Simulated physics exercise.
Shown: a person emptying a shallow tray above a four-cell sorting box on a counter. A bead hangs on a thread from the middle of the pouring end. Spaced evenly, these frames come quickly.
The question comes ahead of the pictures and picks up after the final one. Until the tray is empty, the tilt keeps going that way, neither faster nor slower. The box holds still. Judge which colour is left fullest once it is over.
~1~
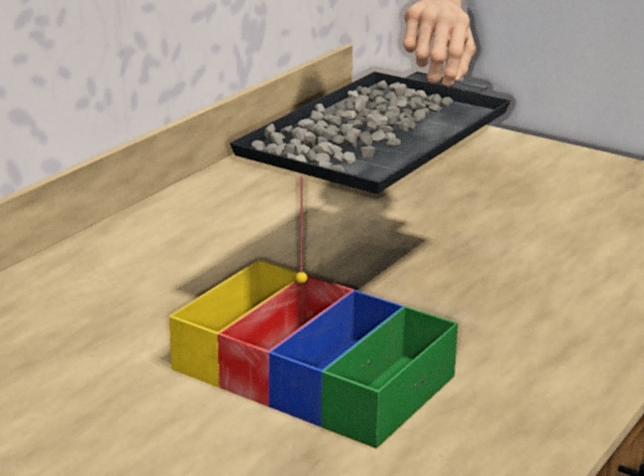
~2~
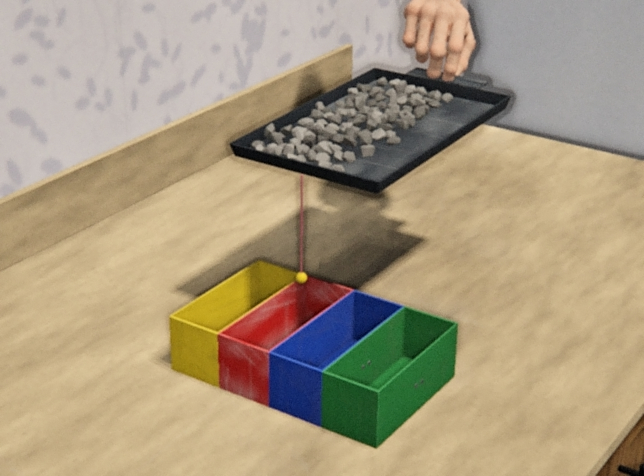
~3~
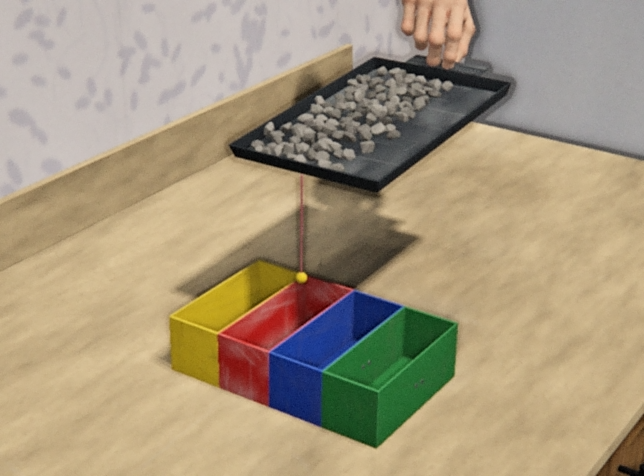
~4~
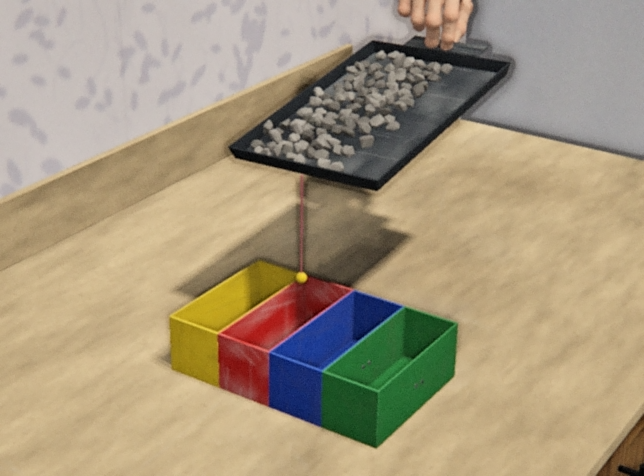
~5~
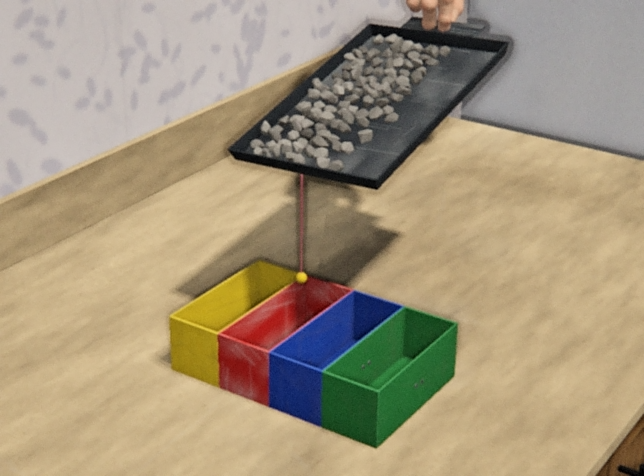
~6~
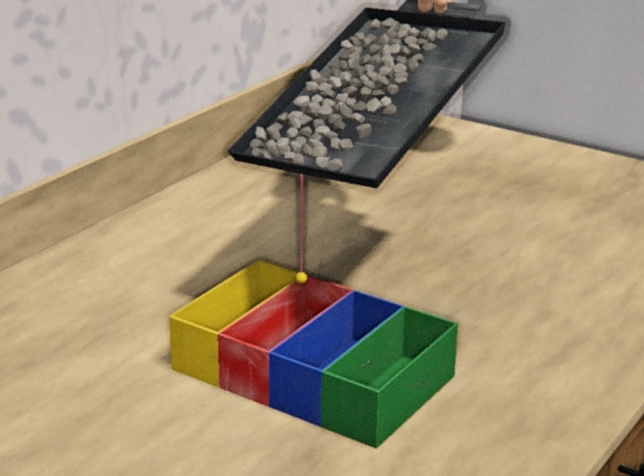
Yellow is left fullest.
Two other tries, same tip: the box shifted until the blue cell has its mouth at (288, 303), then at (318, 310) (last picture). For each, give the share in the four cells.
Roughly 90 per cent, and 90 per cent.
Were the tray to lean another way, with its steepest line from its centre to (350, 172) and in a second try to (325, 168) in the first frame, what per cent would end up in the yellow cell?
0 and 30 per cent, in that order.
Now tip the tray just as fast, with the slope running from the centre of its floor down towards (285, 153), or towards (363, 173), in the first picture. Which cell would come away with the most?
The yellow one first, the blue one second.
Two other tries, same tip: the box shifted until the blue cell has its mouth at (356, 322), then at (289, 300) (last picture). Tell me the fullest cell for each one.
Yellow, and then the cell in red.
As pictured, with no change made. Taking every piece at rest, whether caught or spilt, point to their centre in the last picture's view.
Resting centre, last frame: Roughly (230, 354).
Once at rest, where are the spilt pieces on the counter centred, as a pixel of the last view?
Their resting centre is at about (133, 344).
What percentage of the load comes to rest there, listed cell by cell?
Yellow cell: 50 %, red cell: 30 %, blue cell: 0 %, green cell: 0 %.
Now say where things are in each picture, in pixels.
The first picture shows corners of the pouring end near (235, 142) and (378, 180), level; middle of the load near (355, 124), bits of gravel; bead on its thread near (301, 278); yellow cell near (195, 346); red cell near (244, 365); blue cell near (296, 384); green cell near (350, 404).
The second picture shows corners of the pouring end near (235, 143) and (377, 180), level; middle of the load near (355, 122).
The third picture shows corners of the pouring end near (234, 144) and (377, 179), tipped barely, lowest at the left corner; middle of the load near (354, 116).
The fourth picture shows corners of the pouring end near (234, 146) and (376, 178), tipped a little, lowest at the left corner; middle of the load near (353, 108).
The fifth picture shows corners of the pouring end near (233, 148) and (375, 177), tipped a little, lowest at the left corner; middle of the load near (352, 99).
The sixth picture shows corners of the pouring end near (232, 149) and (374, 176), tipped clearly, lowest at the left corner; middle of the load near (350, 91), a little on the move; yellow cell near (195, 346); red cell near (244, 365); blue cell near (296, 384); green cell near (350, 404).
Shortly afterwards, tray tipped steeply; the bulk on the tray; a little falling or outside the box.
Next, tray tipped past a quarter turn; a little on the tray; near a third in the yellow cell; near a quarter in the red cell; only a few in the blue cell; near a quarter falling or outside the box.
Some moments later, tray tipped past a quarter turn; near half in the yellow cell; near a quarter in the red cell; a little in the blue cell; near a quarter falling or outside the box.
In the end, tray tipped past a quarter turn; near half in the yellow cell; near a quarter in the red cell; a little in the blue cell; none at all in the green cell; near a quarter outside the box.
